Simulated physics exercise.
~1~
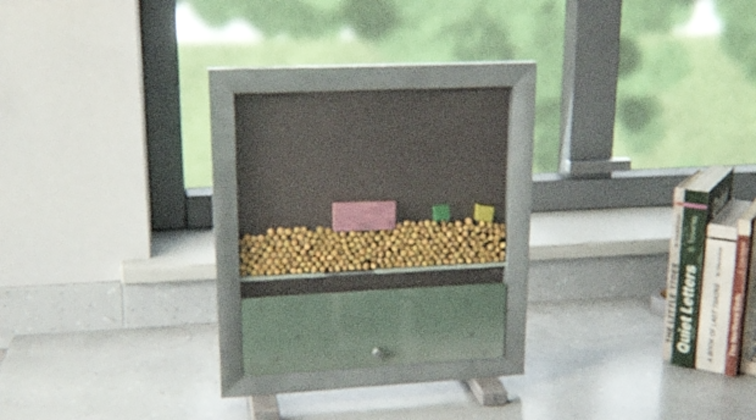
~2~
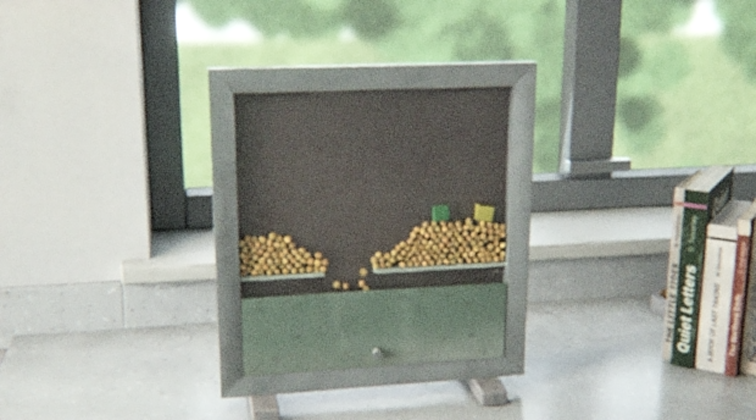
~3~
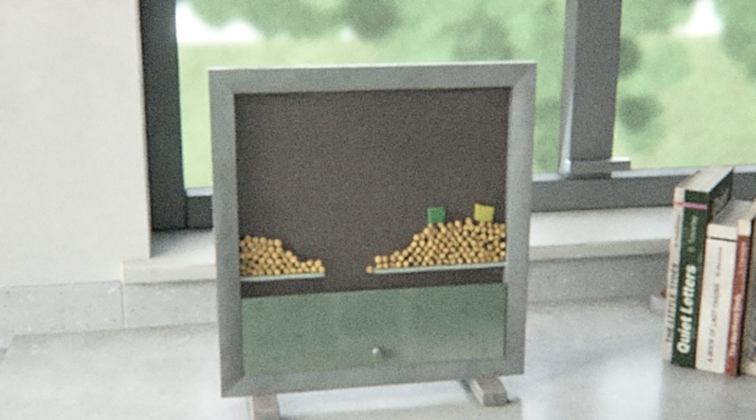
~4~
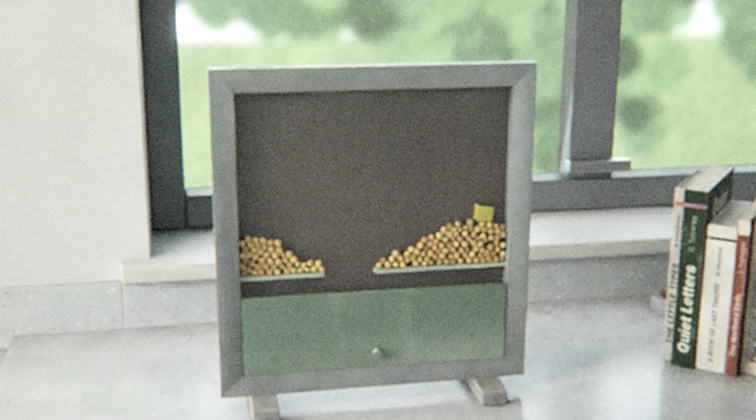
Pale wooden beads in a shallow upright box drain through a gap left of centre, taking the pink block down first and later the green block, until two sloping heaps remain on either side, the yellow block still on top of the right one.
